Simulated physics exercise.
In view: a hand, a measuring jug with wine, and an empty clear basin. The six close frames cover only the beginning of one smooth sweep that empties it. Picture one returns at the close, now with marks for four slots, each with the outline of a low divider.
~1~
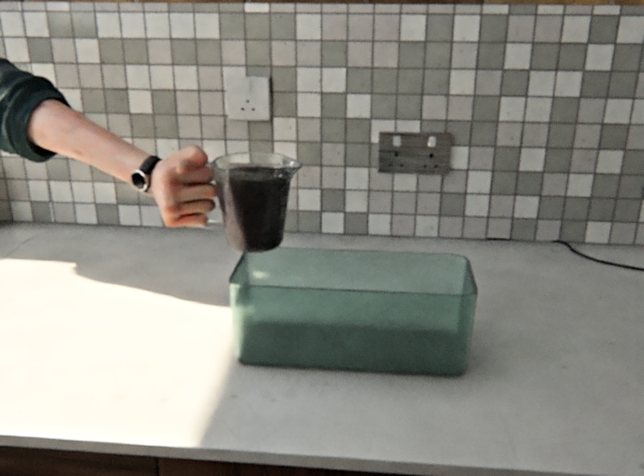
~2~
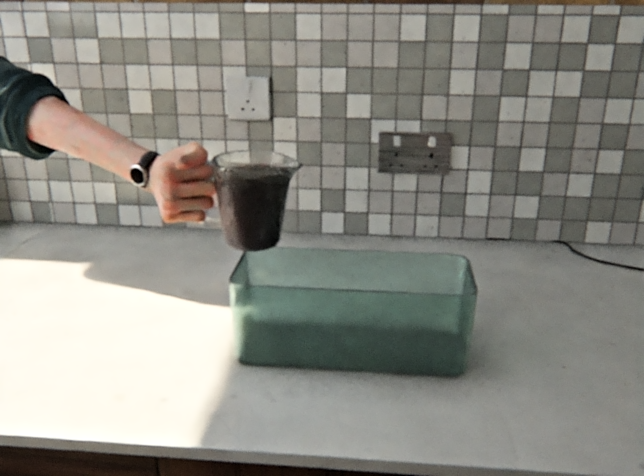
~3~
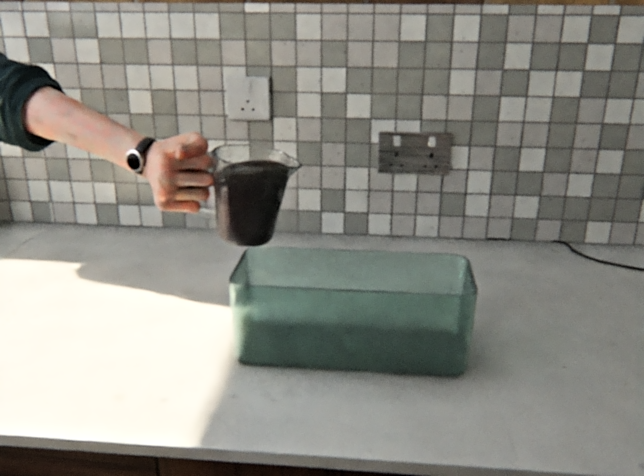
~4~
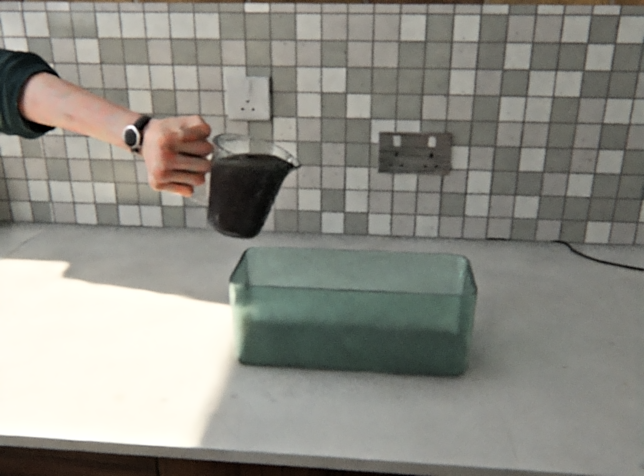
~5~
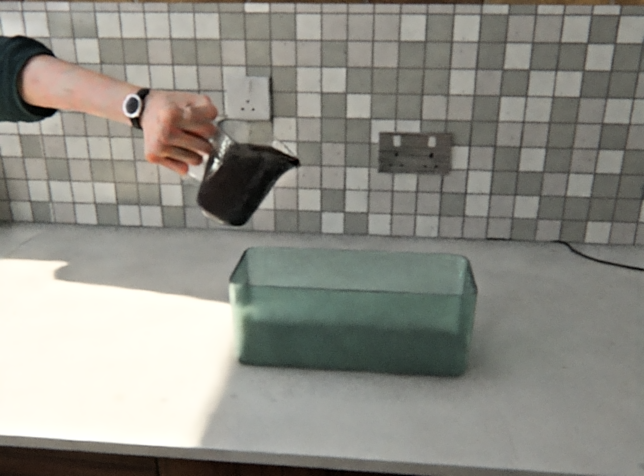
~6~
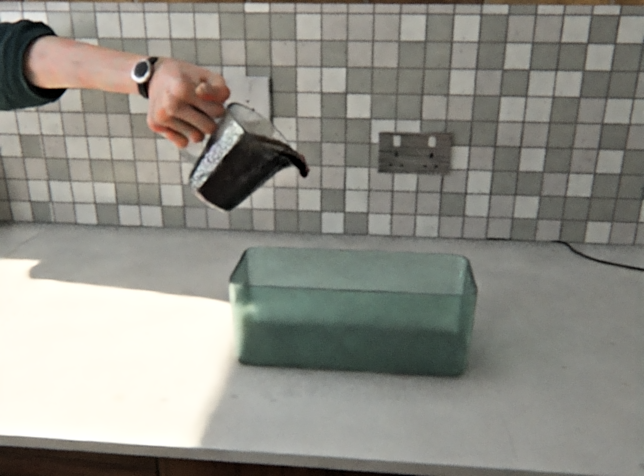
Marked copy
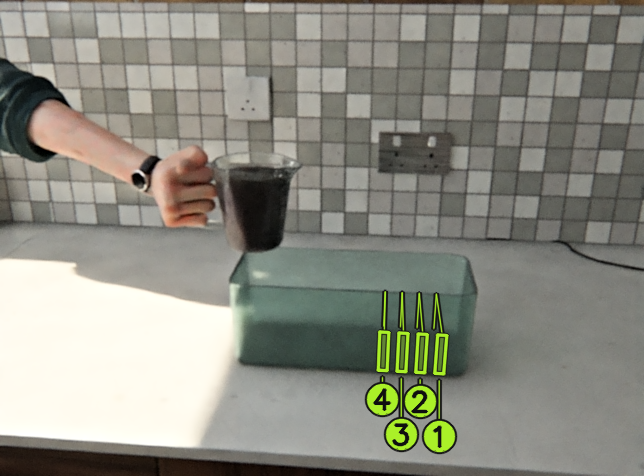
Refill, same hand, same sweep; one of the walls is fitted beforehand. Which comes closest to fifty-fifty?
Best: 4.
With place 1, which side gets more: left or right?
The left one.
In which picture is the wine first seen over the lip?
In picture 6.
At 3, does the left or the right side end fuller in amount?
The left one.
On the marked copy, 1 at (439, 380); 2 at (420, 379); 3 at (401, 378); 4 at (382, 377).
With 1, about 92 % ends left of the wall and 5 % right of it; 3 % is lost outside.
With 2, about 93 % ends left of the wall and 3 % right of it; 4 % is lost outside.
With 3, about 89 % ends left of the wall and 3 % right of it; 8 % is lost outside.
With 4, about 58 % ends left of the wall and 39 % right of it.
